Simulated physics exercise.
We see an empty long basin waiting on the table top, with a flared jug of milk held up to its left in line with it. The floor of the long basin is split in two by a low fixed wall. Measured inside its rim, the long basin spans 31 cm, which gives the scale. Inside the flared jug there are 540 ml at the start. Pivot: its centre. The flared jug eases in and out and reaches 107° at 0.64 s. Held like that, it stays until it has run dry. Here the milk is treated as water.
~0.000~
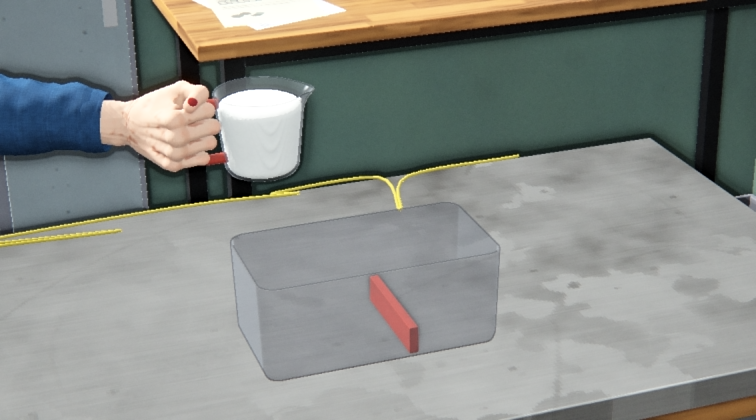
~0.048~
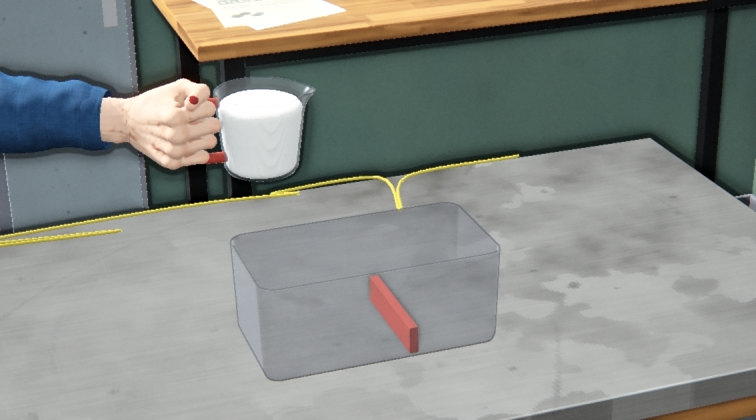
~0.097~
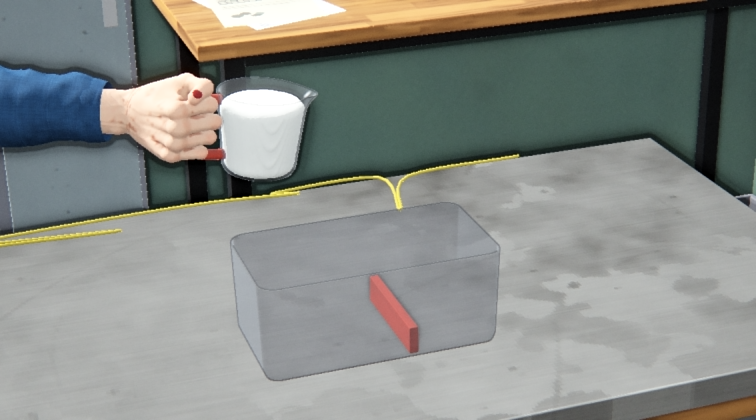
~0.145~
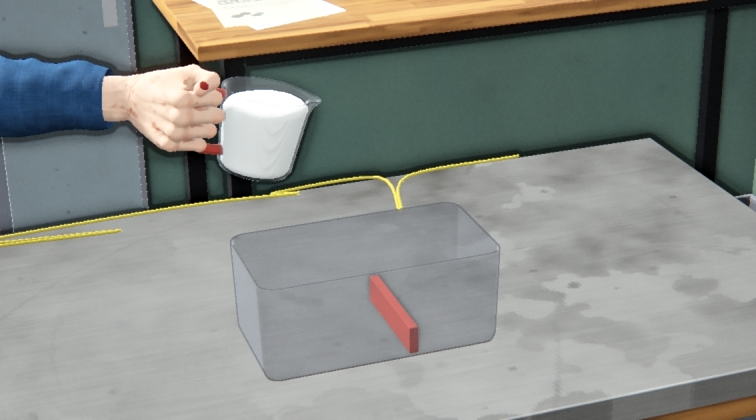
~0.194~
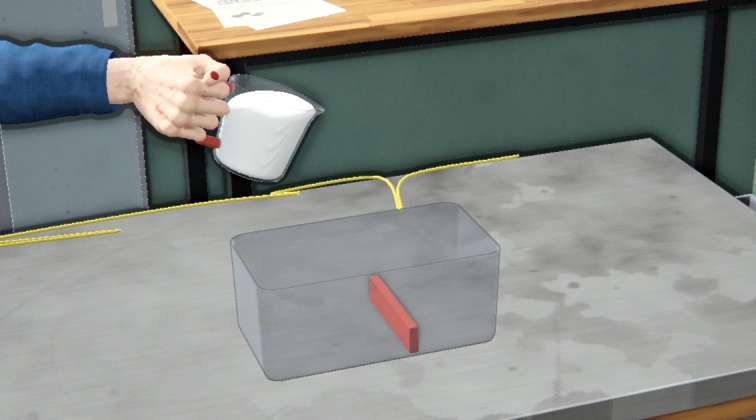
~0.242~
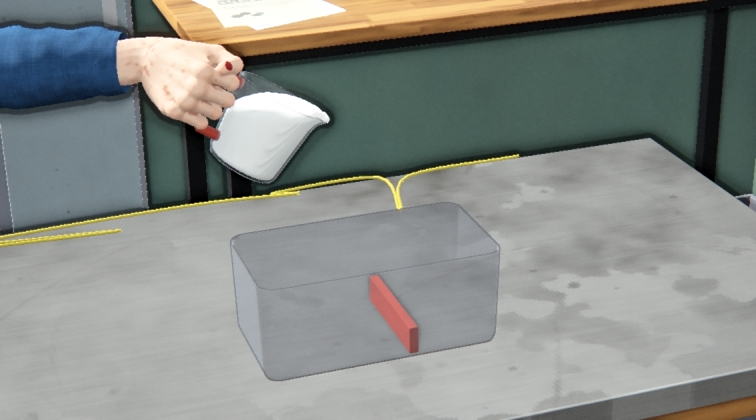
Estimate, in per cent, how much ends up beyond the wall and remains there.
Roughly 11 % ends up beyond the wall.
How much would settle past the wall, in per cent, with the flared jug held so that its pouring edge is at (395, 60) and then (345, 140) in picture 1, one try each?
Respectively 55 and 35 %.
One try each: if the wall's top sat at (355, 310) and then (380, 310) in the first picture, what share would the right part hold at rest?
First try about 75 %, second try about 30 %.
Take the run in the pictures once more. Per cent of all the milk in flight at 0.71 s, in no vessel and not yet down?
About 14 percent.
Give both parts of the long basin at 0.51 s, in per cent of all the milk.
About 18 left, 2 right.
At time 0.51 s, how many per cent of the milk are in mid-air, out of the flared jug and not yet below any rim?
36 %.
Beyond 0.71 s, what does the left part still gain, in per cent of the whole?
It comes to some 10 per cent.
By 0.51 s the tilt is 97° and 43 per cent is still to pour, 18 is left of the wall and 2 right of it.
By 0.71 s the tilt is 107° and 6 per cent is still to pour, 75 is left of the wall and 6 right of it.
By 0.92 s the tilt is 107° and 0 per cent is still to pour, 84 is left of the wall and 9 right of it.
By 1.14 s the tilt is 107° and 0 per cent is still to pour, 84 is left of the wall and 11 right of it.
At rest 84 per cent lies left of the wall, 11 right of it and 5 outside.
